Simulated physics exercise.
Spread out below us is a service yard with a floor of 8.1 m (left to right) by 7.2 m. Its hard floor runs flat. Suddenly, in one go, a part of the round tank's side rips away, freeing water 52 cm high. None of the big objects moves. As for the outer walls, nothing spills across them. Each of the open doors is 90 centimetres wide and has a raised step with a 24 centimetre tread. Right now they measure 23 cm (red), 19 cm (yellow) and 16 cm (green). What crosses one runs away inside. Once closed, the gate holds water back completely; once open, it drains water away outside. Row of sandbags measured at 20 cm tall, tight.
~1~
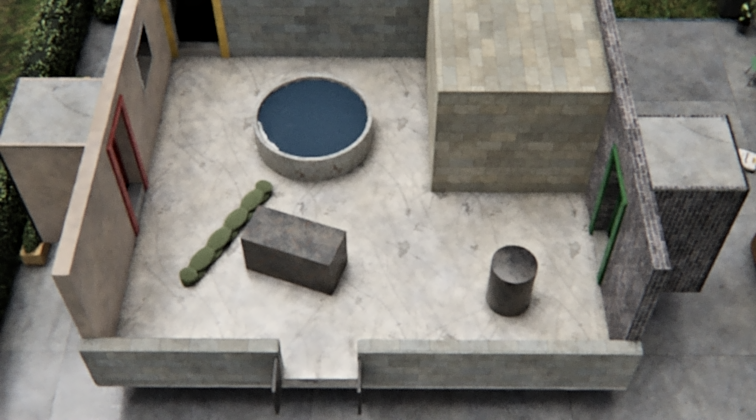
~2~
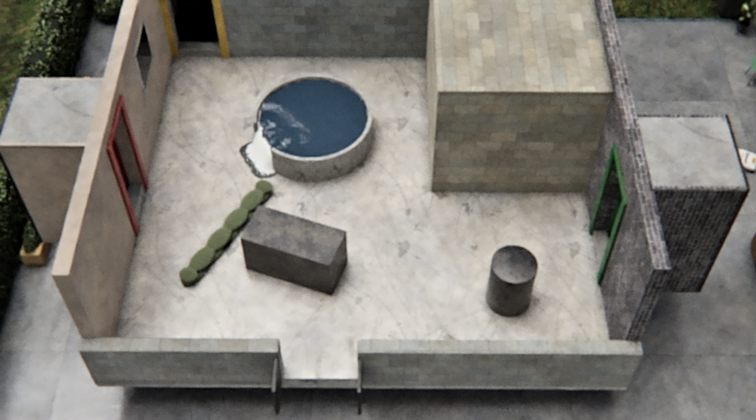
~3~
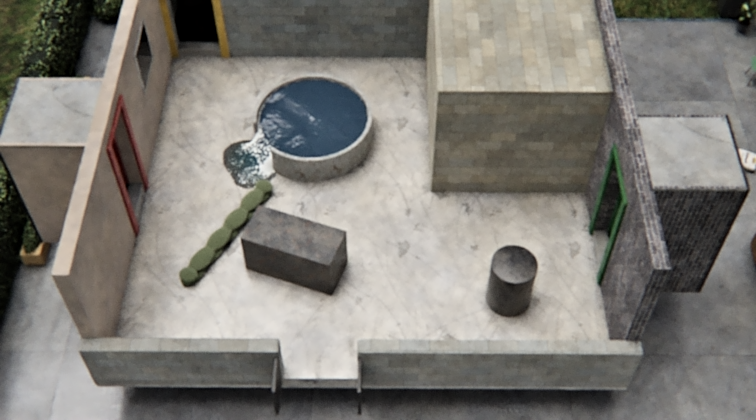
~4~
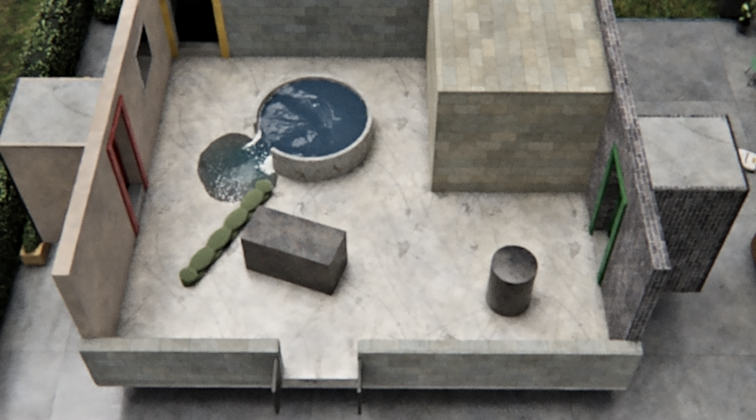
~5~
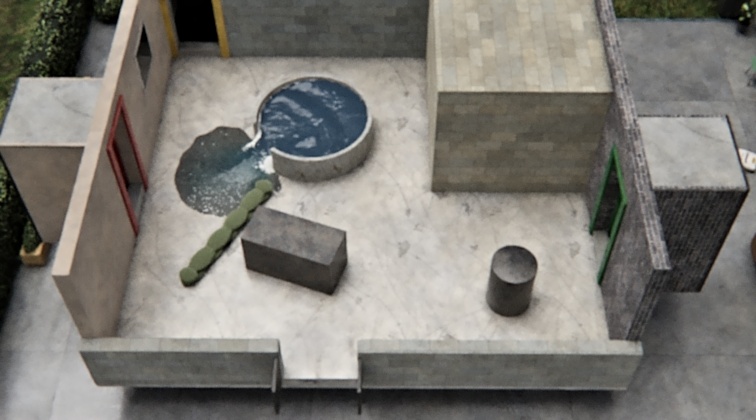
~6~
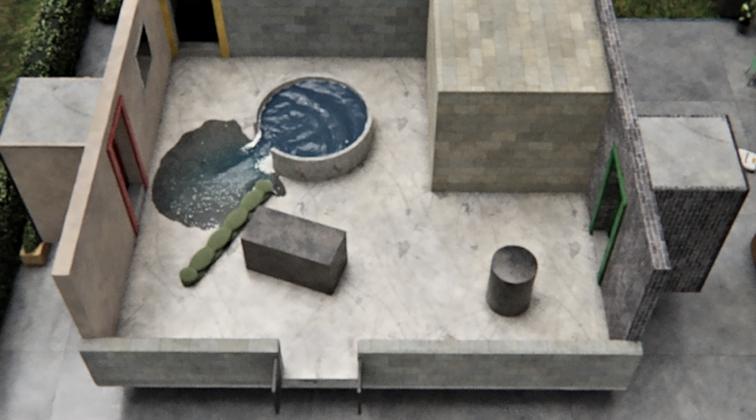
We see a walled yard from above, with a round tank of still water; then water pours from the tank's left side and spreads leftward across the pale floor in a widening dark puddle beside a green row.
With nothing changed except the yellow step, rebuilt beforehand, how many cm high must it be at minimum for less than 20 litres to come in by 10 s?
At least 6 cm or so.
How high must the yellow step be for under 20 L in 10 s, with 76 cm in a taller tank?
About 10.5 centimetres.
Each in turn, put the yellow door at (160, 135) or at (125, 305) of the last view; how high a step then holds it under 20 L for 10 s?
Minimums: Roughly 9.0 cm and 8.5 cm.
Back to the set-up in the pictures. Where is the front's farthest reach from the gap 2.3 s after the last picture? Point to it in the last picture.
Front tip: Approx. (111, 363) px.
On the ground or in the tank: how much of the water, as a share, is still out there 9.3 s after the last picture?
About 98 in every hundred.
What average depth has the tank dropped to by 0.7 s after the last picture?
Around 40 cm deep on average.
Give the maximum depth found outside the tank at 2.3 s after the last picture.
About 27 cm at most.
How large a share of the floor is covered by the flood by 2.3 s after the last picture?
Approximately 25 % of it.
Then, 0.7 s after the last picture water covers 15 % of the floor, deepest (26 cm) near (257, 161); it has not reached the yellow door.
Then, 2.3 s after the last picture water covers 25 % of the floor, deepest (27 cm) near (113, 354); 6 cm at the yellow door, 0 litres in over its 19 cm step.
Then, 9.3 s after the last picture water covers 75 % of the floor, deepest (8 cm) near (111, 363); 6 cm at the yellow door, 0 litres in over its 19 cm step.
At the yellow door as built, the water peaked near 11 cm, 2.7 s after the last picture.
Run again over the same 10 s with other heights there, 38 litres in over 5 cm, 12 litres over 7 cm. The limit of 20 litres is kept from about 6 cm up.
